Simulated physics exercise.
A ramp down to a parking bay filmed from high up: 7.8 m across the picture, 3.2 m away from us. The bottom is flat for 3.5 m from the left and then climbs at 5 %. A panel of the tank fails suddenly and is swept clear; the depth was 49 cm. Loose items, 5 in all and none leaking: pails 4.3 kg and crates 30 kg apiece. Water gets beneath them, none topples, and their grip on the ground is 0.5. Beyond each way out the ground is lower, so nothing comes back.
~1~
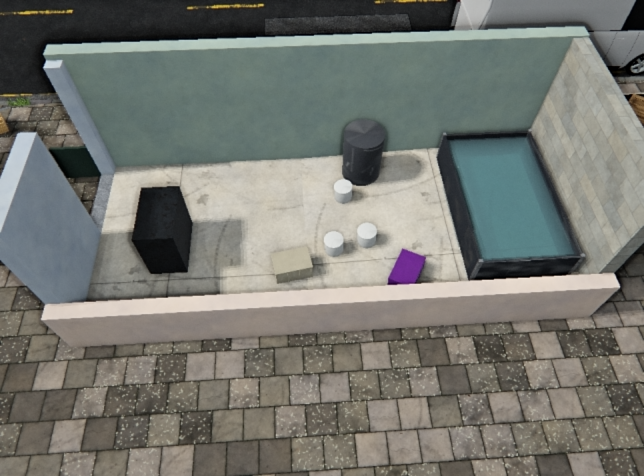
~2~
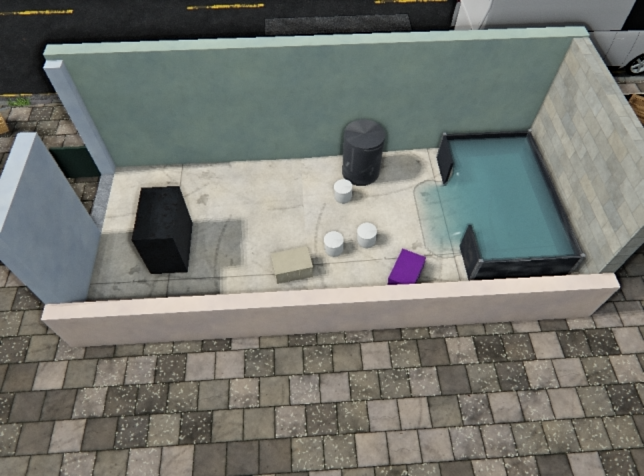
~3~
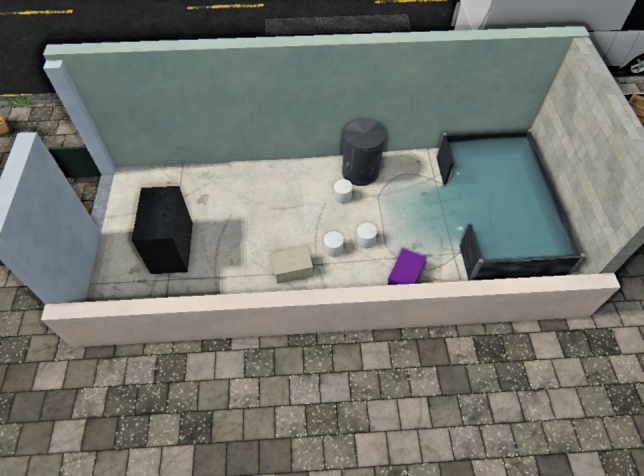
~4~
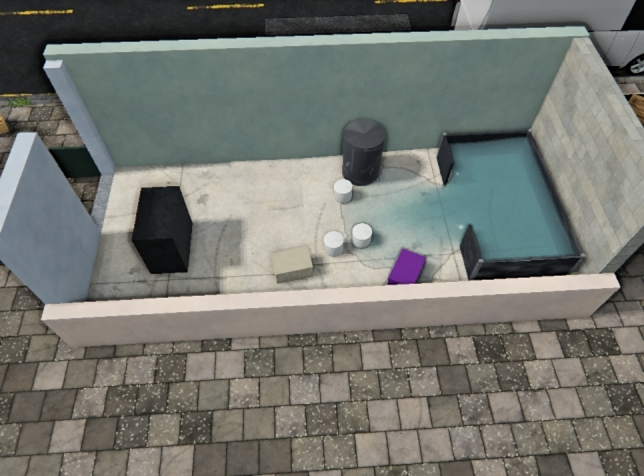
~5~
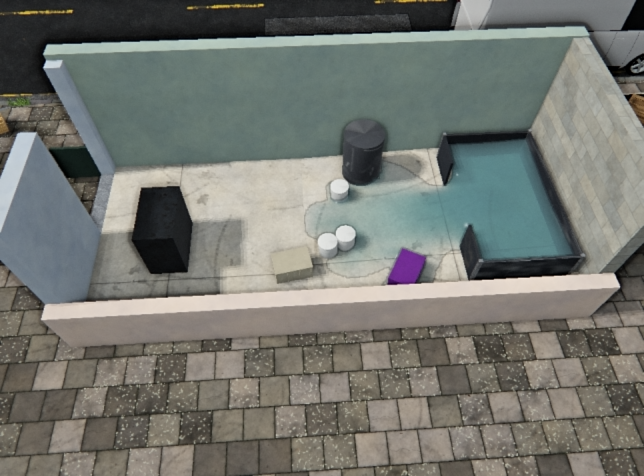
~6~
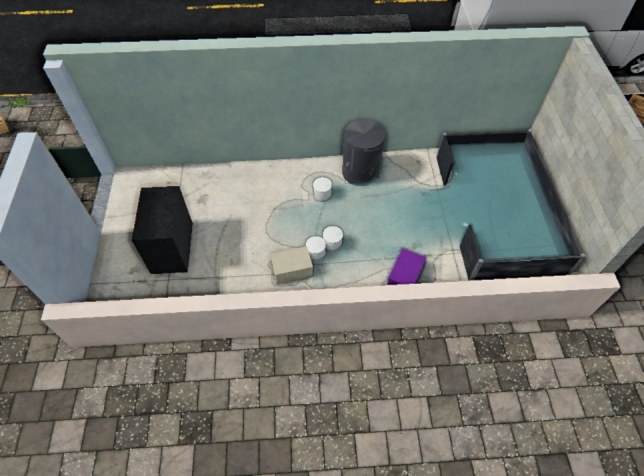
In a walled parking bay seen from above, the left side of a dark-framed tank gave way and water spread leftward across the floor, pushing three white pails left while the crates stayed put.
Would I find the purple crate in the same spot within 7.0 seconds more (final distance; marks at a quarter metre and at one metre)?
Purple crate stays put.
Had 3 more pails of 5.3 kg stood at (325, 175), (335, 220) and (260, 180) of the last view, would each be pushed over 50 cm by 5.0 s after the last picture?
In turn: Under, past it, over.
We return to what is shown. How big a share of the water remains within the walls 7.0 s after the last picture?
Some 72 per cent remains.
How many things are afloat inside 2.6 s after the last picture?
2 of them.
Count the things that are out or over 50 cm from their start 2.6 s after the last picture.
By then 4.
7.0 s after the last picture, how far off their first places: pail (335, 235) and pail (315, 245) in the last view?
In that order: Gone out, 350 cm.
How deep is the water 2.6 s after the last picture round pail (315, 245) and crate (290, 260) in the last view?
Roughly 13 and 11 cm.
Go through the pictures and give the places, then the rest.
The first picture shows the purple crate at (408, 267), on the bottom; water covers 3.9 m2; 0 of 5 have shifted.
The second picture shows the purple crate at (408, 267) rests on the ground; water covers 4.7 m2; 0 of 5 have shifted.
The third picture shows the purple crate at (408, 267), on the bottom; 6.0 m2 under water; 0 of 5 have shifted.
The fourth picture shows the purple crate at (408, 267), on the bottom; water covers 7.1 m2; 1 of 5 have shifted.
The fifth picture shows the purple crate at (408, 267), on the bottom; 8.2 m2 under water; 3 of 5 have shifted.
The sixth picture shows the purple crate at (408, 267) rests on the ground; 9.4 m2 under water; 3 of 5 have shifted.
Then, 0.6 s after the last picture the purple crate is near (408, 269), 0.0 m from its start, aground; 0 of 5 are out; 2 afloat.
Then, 2.6 s after the last picture the purple crate is near (407, 270), 0.1 m from its start, aground; 1 of 5 are out; 2 afloat.
Then, 4.6 s after the last picture the purple crate is near (407, 270), 0.1 m from its start, aground; 2 of 5 are out; 1 afloat.
Then, 7.0 s after the last picture the purple crate is near (407, 270), 0.1 m from its start, aground; 2 of 5 are out; 1 afloat.
